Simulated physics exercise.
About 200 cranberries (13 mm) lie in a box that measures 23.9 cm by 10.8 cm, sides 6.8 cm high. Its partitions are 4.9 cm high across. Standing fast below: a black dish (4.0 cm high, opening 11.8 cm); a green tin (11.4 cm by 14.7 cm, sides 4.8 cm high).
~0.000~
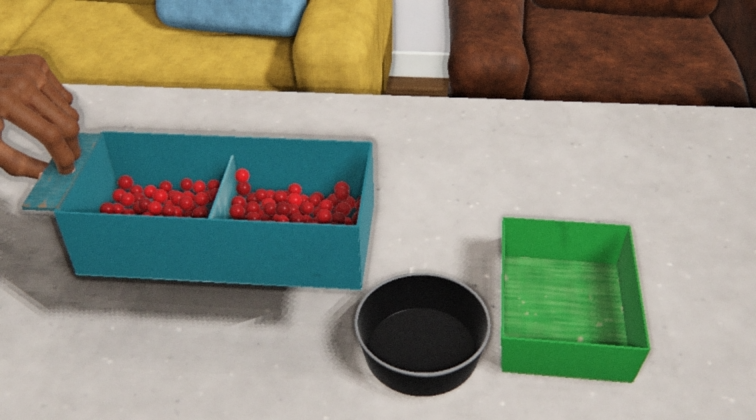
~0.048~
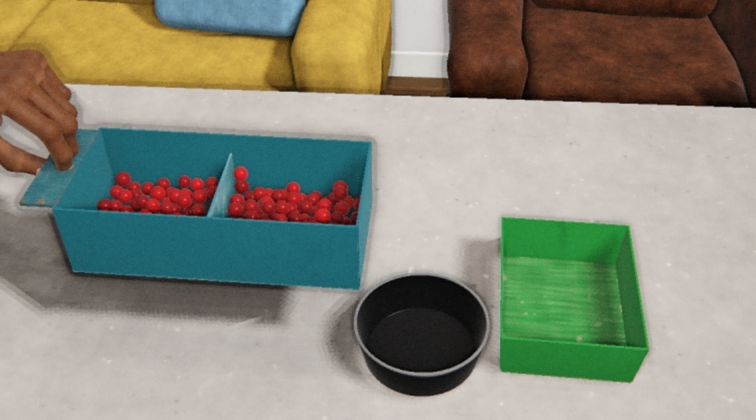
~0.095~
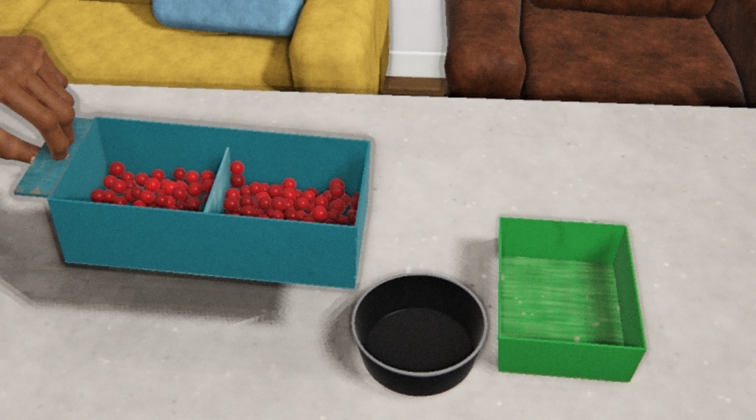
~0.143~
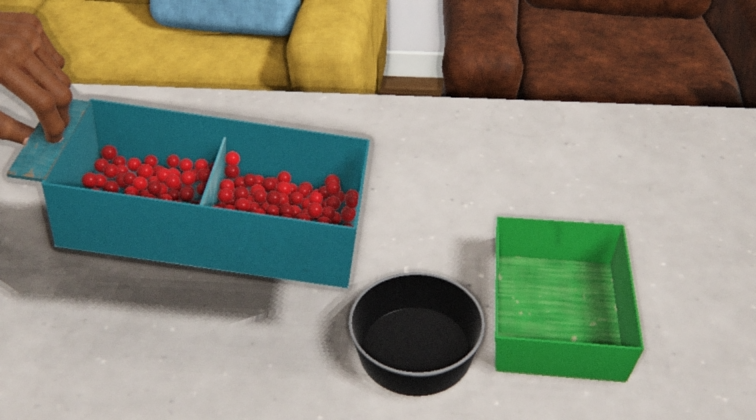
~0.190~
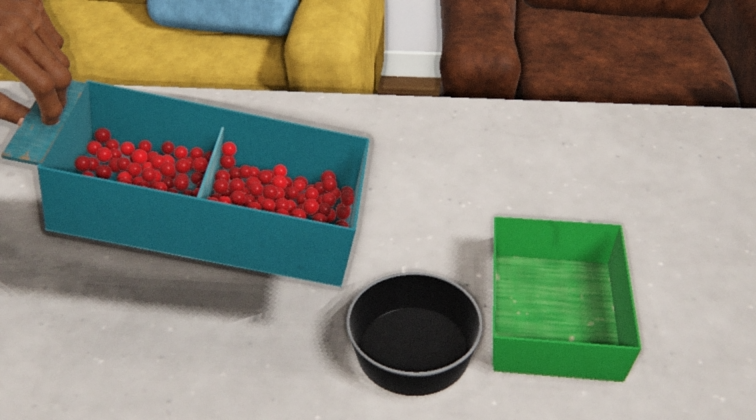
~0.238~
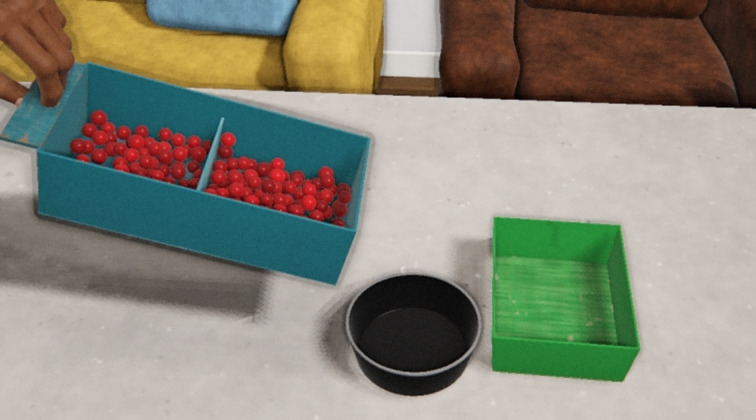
On a pale countertop, a hand tilts a teal box of red berries down rightward.
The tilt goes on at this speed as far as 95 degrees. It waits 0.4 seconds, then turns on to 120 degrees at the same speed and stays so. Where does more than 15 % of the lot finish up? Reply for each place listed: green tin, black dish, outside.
Green tin: Not more; black dish: More; outside everything: More.
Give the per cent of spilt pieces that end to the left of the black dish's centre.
Spill share: Around 10 per cent.
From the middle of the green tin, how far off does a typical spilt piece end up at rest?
Roughly 18 cm.
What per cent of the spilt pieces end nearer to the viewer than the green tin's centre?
Share: About 100 %.
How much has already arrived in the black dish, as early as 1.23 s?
Roughly 5 percent of the load.
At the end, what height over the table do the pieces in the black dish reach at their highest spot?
I'd put it near 5.5 cm.
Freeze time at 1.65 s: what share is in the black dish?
About 25 per cent so far.
Then, at 0.78 s, tilt 69 degrees; box 100 %; middle of all pieces near (265, 131).
After 1.23 s, tilt 95 degrees; black dish 5 %, box 80 %, in the air 15 %; middle of all pieces near (345, 171).
Then, at 1.65 s, tilt 102 degrees; black dish 25 %, box 55 %, outside 15 %, in the air 5 %; middle of all pieces near (388, 268).
After 2.04 s, tilt 120 degrees; black dish 45 %, box 15 %, outside 20 %, in the air 20 %; middle of all pieces near (431, 339).
By 2.7 s all is still; black dish 65 %, box 0 %, outside 35 %, green tin 0 %.
